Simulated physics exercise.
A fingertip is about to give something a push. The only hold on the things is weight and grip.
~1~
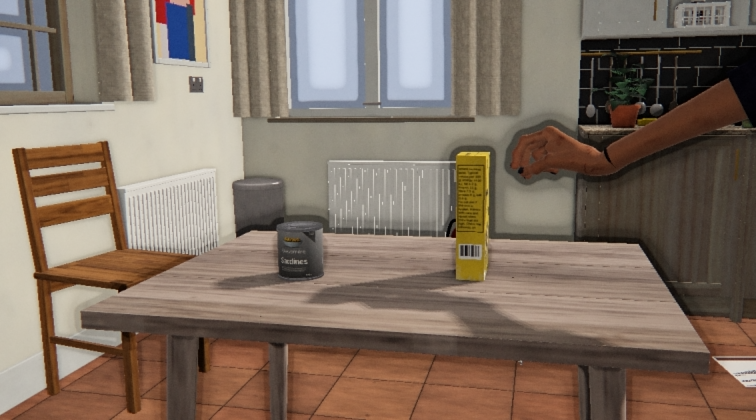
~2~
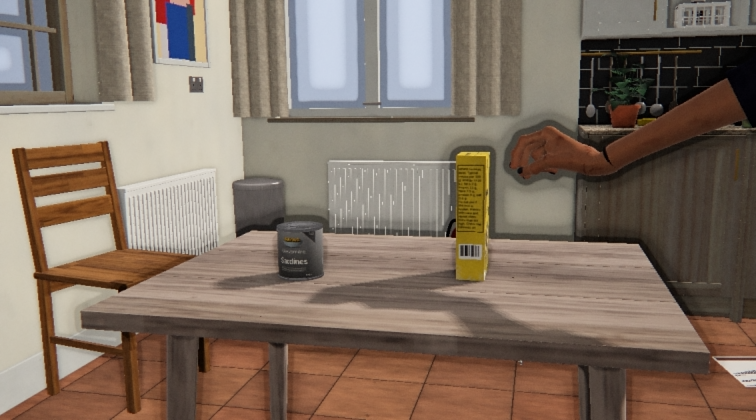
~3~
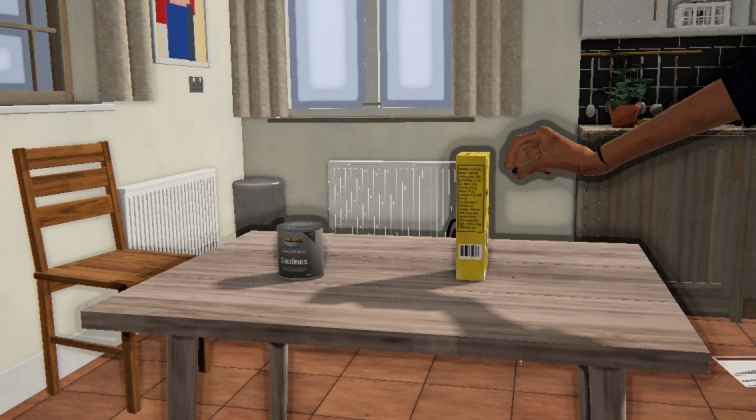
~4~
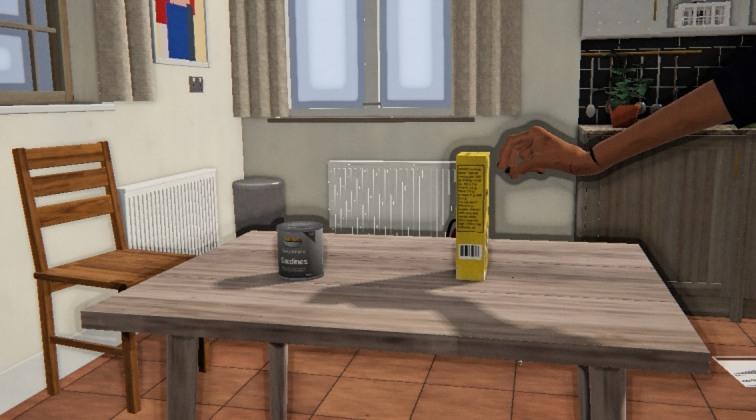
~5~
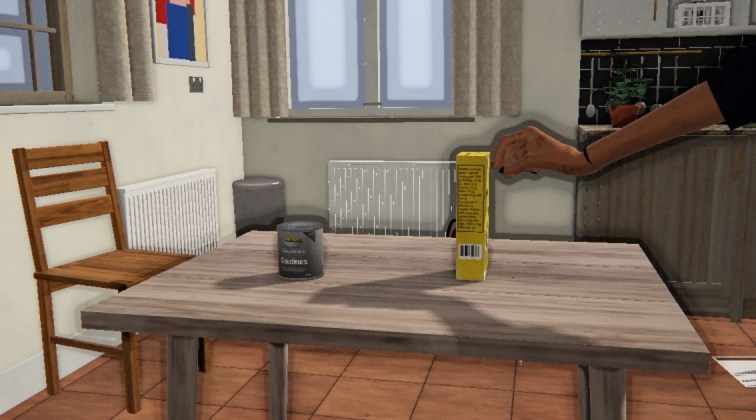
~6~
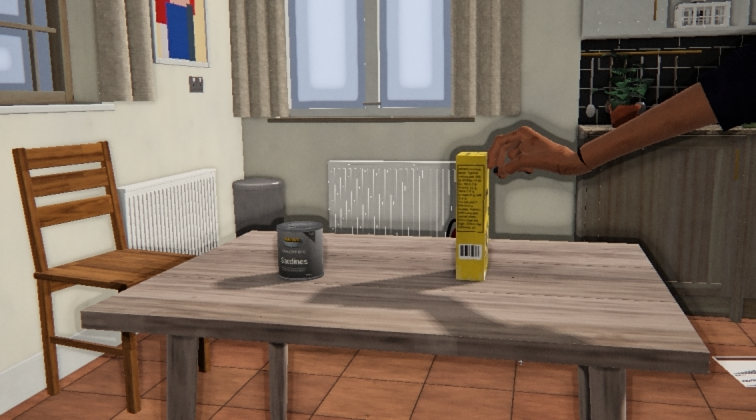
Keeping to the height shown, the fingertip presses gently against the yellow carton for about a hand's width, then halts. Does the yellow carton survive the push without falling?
It is overturned.
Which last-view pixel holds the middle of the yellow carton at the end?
The object ends up somewhere near (394, 258).
Then, 0.70 s past the last view, yellow carton rocked 25° from its first pose near (446, 214).
Then, 0.90 s past the last view, yellow carton rocked 72° from its first pose near (405, 240).
Finally, down or leaning hard on the table, yellow carton. Final places as the last picture's camera would see them, yellow carton near (394, 257).
